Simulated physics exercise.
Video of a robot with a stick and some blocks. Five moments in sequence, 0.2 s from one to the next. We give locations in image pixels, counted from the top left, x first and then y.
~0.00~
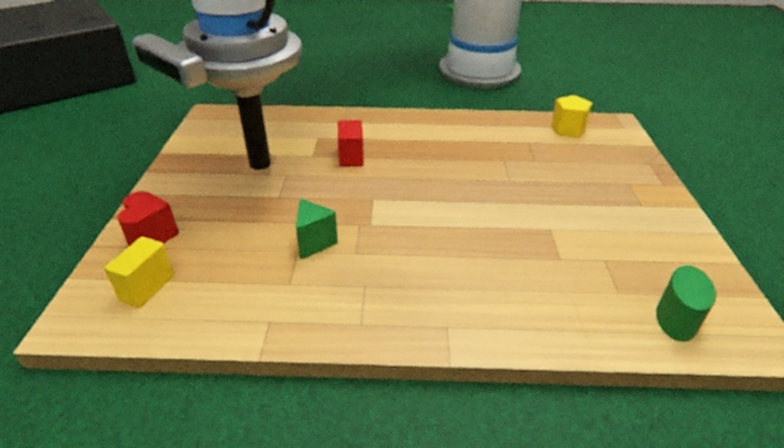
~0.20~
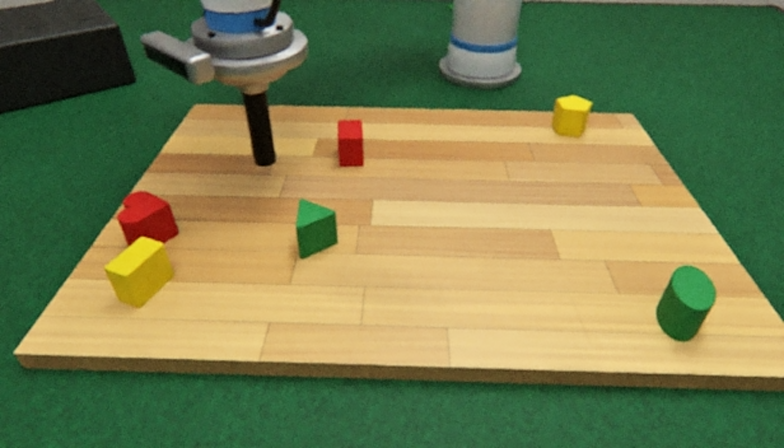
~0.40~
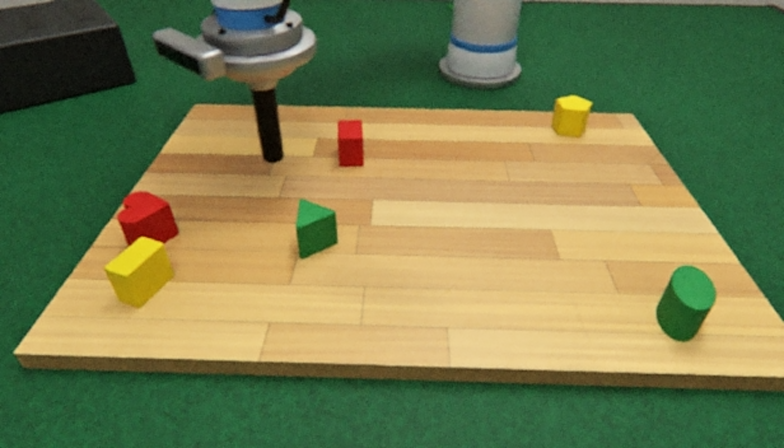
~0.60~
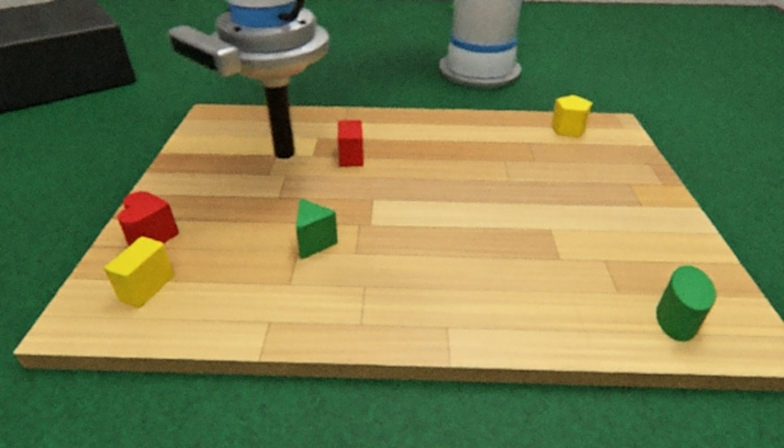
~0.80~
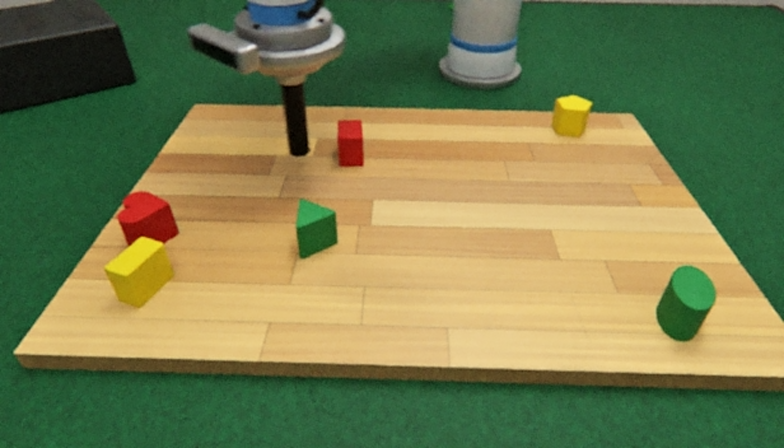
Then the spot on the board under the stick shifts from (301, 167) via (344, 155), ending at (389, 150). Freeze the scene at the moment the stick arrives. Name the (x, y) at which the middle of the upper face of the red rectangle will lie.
In the picture, that point is around (412, 124).
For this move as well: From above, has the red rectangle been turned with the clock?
Yes, it checks out.
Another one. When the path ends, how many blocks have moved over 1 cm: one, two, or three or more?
Displaced: One.
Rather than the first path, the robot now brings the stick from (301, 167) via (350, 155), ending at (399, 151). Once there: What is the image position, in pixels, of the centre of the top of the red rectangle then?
It will likely be found at (422, 121).
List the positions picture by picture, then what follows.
Tip of the stick at (260, 165), middles of tops, red rectangle at (350, 129), in the first picture.
Stick at (266, 162), nothing pushed, in the second picture.
Stick at (274, 158), nothing pushed, in the third picture.
Stick at (285, 154), nothing pushed, in the fourth picture.
Stick at (300, 152), red rectangle at (350, 129), in the fifth picture.
On the path given first. One third of the way, stick at (329, 143); nothing pushed yet.
Two thirds of the way, stick at (359, 138); red rectangle at (382, 125), turned 15° clockwise.
At the end, stick at (389, 136); red rectangle at (412, 124), turned 25° clockwise.
